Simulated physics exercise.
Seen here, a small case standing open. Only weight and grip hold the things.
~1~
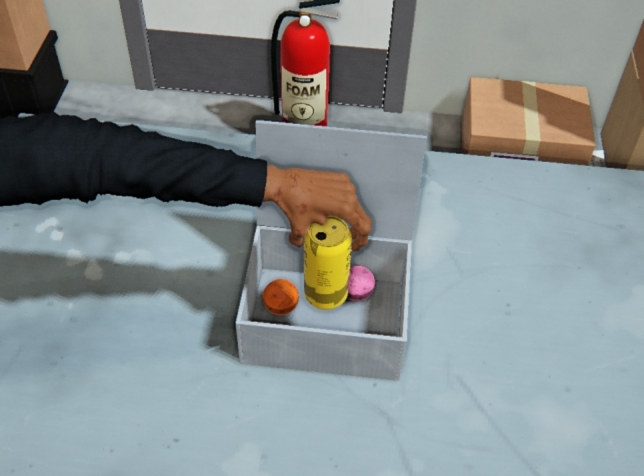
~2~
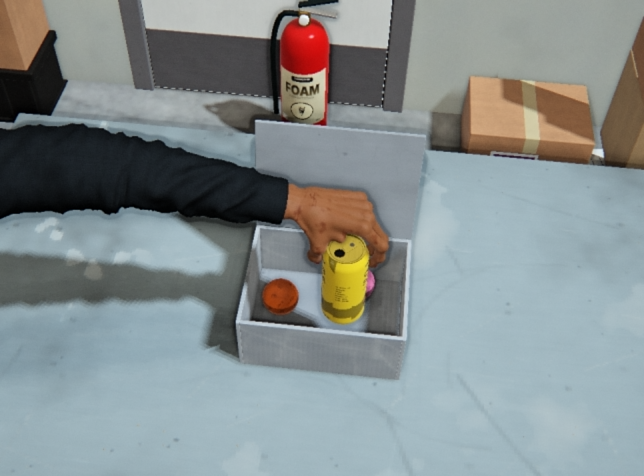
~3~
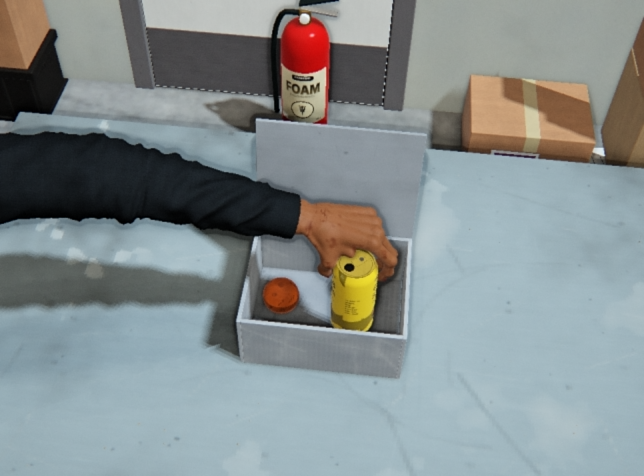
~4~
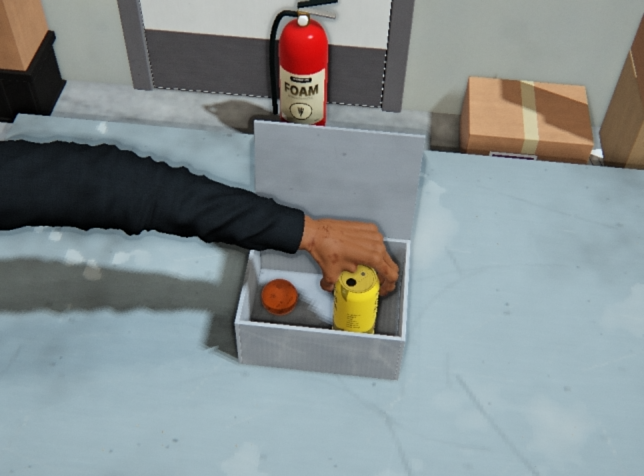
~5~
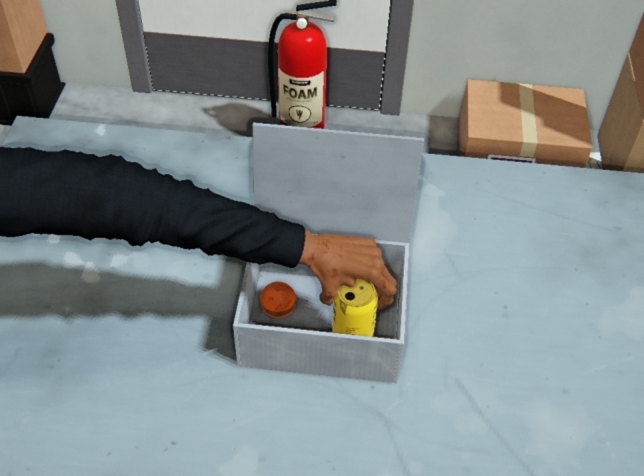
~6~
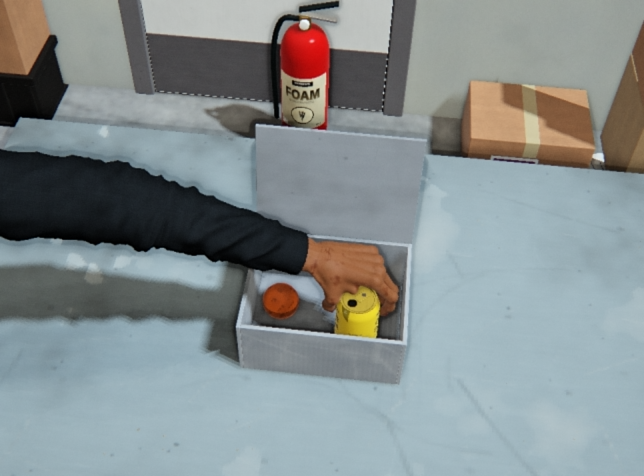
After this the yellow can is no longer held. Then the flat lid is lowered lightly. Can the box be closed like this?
The lid stays ajar.
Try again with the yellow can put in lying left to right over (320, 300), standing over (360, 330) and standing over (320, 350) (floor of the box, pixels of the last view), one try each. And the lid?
First, it sits on the rim; second, it stays ajar; third, it is held up.
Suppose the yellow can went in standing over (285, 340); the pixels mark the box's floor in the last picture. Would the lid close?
Then it is held up.
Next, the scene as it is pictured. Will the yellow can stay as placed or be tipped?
It keeps its pose.
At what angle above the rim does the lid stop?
About 20°.
Then, 1.50 s after the last picture, lid 65° above the rim.
Then, 2.00 s after the last picture, lid 20° above the rim.
At rest, lid 20° above the rim; all 3 in place. Seen from the same camera at the end, yellow can near (356, 327).
